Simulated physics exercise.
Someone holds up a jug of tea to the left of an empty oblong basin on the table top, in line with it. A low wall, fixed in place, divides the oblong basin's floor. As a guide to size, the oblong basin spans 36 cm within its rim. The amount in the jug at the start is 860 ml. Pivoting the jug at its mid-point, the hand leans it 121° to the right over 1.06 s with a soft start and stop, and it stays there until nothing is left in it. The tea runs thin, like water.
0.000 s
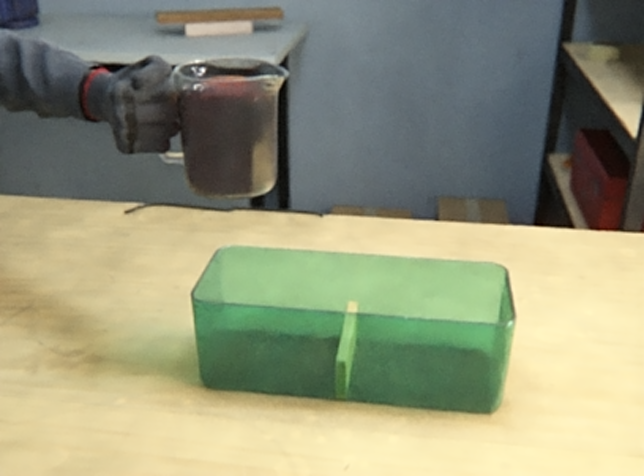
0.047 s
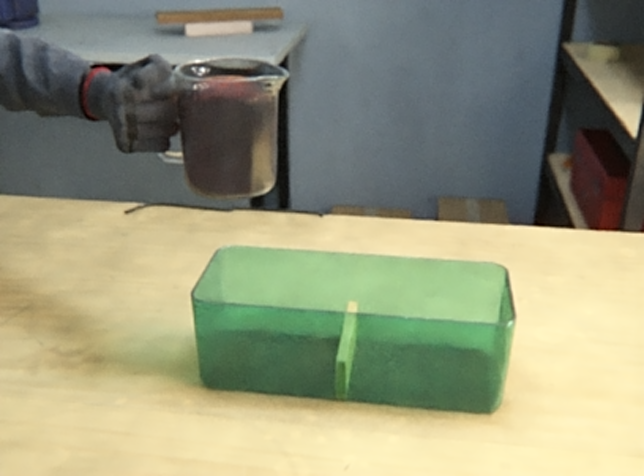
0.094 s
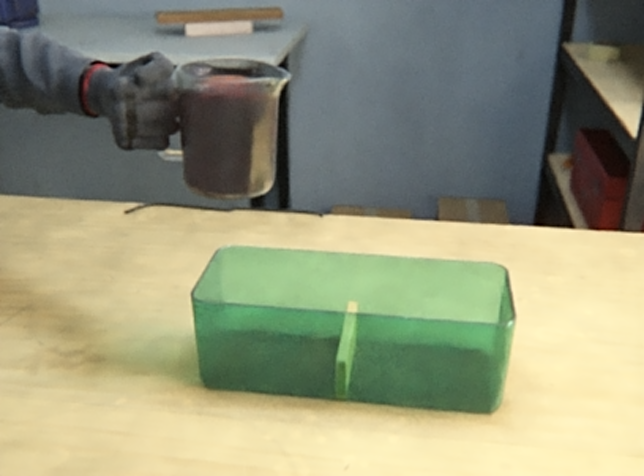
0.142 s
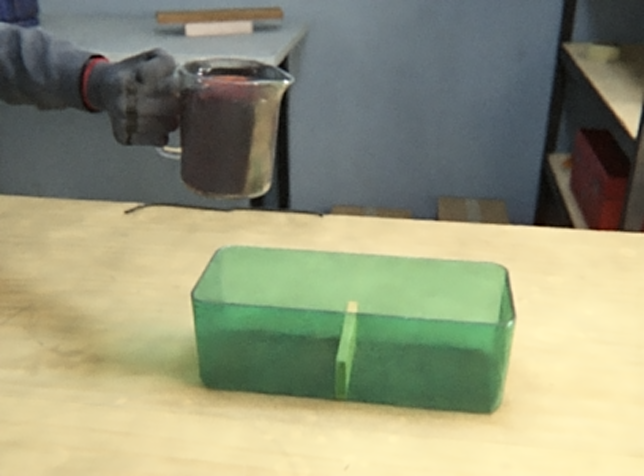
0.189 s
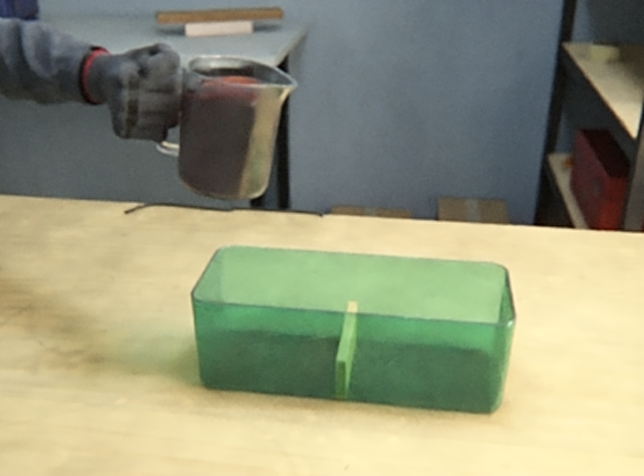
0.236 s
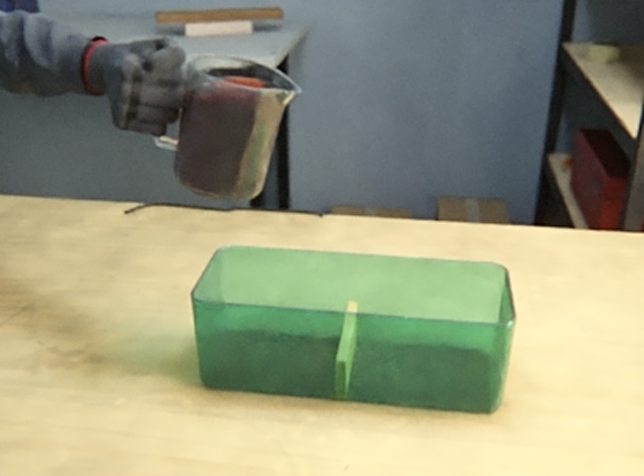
In a room with blue walls, a pale wooden table top is seen from slightly above by a camera that stays still. A gloved hand at the upper left holds a clear jug of dark tea above the table, left of a see-through green oblong basin with a low, lighter green wall inside. The hand slowly leans the jug slightly to the right, while the basin stays still.
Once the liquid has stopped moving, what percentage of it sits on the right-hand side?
About 67 per cent.
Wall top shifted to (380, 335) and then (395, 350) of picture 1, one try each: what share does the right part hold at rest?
15 % and 15 %.
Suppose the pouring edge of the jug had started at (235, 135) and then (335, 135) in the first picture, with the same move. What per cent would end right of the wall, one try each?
Around 5 per cent first, around 85 per cent next.
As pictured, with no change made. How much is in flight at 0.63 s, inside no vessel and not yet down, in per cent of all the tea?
About 20 per cent.
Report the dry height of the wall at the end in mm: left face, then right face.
For the left, around 42 mm; for the right, around 32 mm.
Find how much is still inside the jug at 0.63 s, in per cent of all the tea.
Close to 74 percent of the liquid remains at that time.
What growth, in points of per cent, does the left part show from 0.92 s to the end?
Roughly 22 in a hundred.
After 0.63 s the tilt is 79° and 75 per cent is still to pour, 0 is left of the wall and 5 right of it.
After 0.92 s the tilt is 116° and 14 per cent is still to pour, 9 is left of the wall and 54 right of it.
After 1.23 s the tilt is 121° and 0 per cent is still to pour, 31 is left of the wall and 66 right of it.
After 1.56 s the tilt is 121° and 0 per cent is still to pour, 31 is left of the wall and 67 right of it.
In the end 31 per cent lies left of the wall, 67 right of it and 2 outside.
